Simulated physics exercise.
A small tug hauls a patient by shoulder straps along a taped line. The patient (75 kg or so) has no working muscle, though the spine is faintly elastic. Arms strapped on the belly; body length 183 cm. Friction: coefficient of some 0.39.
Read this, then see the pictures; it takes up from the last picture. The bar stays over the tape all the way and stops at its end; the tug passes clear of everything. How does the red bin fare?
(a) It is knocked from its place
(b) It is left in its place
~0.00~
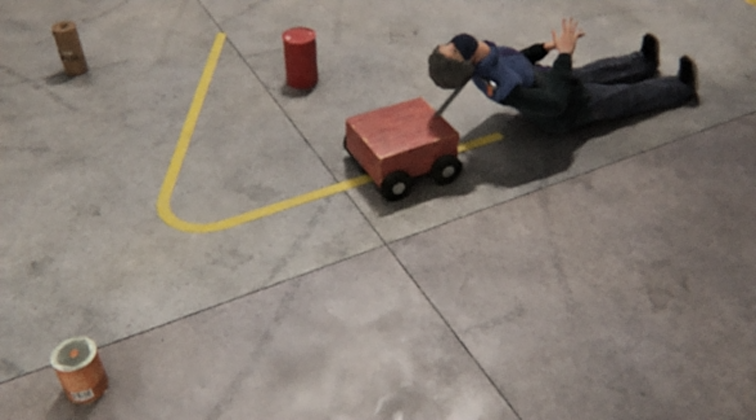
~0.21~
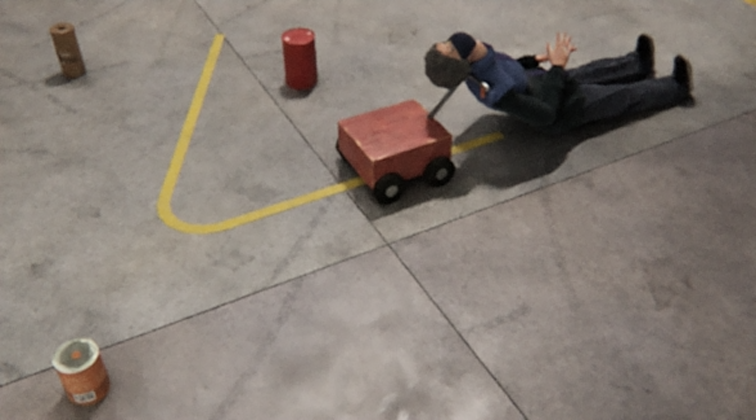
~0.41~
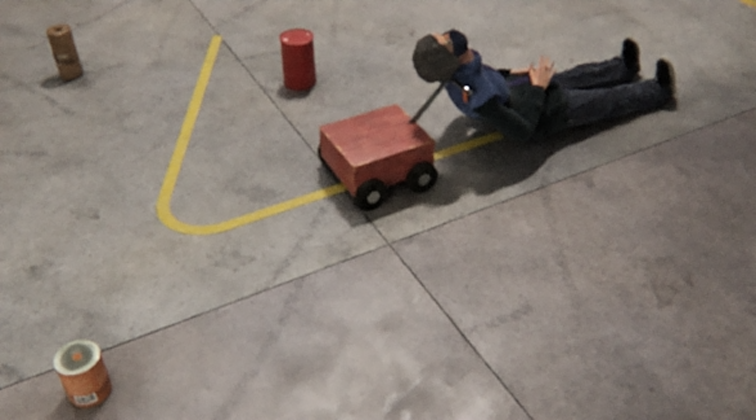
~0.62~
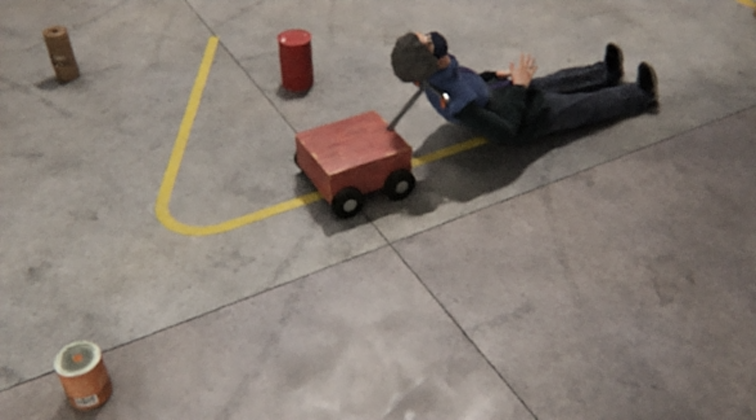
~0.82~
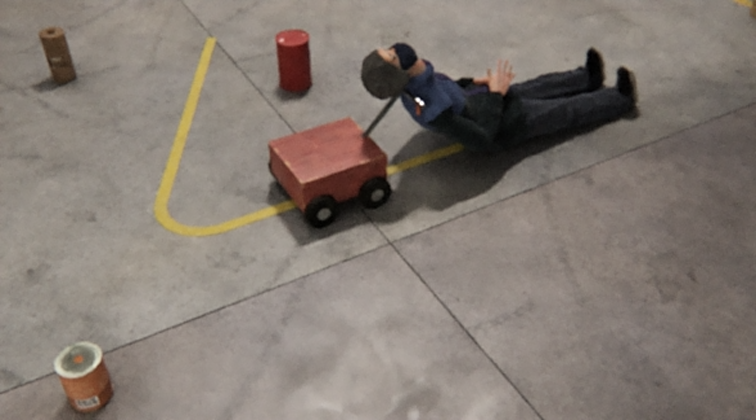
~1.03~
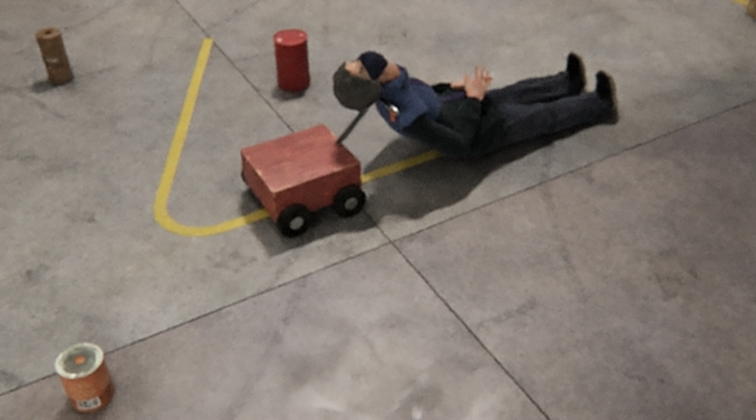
b, it is left in its place.
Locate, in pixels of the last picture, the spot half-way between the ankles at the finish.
Somewhere close to (238, 139).
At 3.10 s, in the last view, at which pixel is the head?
At about (132, 76).
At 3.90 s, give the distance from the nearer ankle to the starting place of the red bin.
Around 100 centimetres.
After 2.40 s the red bin is where it stood, near (292, 60) in the last picture's view; the nearer ankle is 102 cm from that spot.
After 3.10 s the red bin is where it stood, near (292, 60) in the last picture's view; the orange can where it stood; the nearer ankle is 97 cm from that spot.
After 3.90 s the red bin is where it stood, near (292, 60) in the last picture's view; the nearer ankle is 103 cm from that spot.
After 4.70 s the red bin is where it stood, near (292, 60) in the last picture's view; the orange can where it stood; the nearer ankle is 90 cm from that spot.
After 5.6 s, red bin stays put; orange can stays put; brown post stays put.
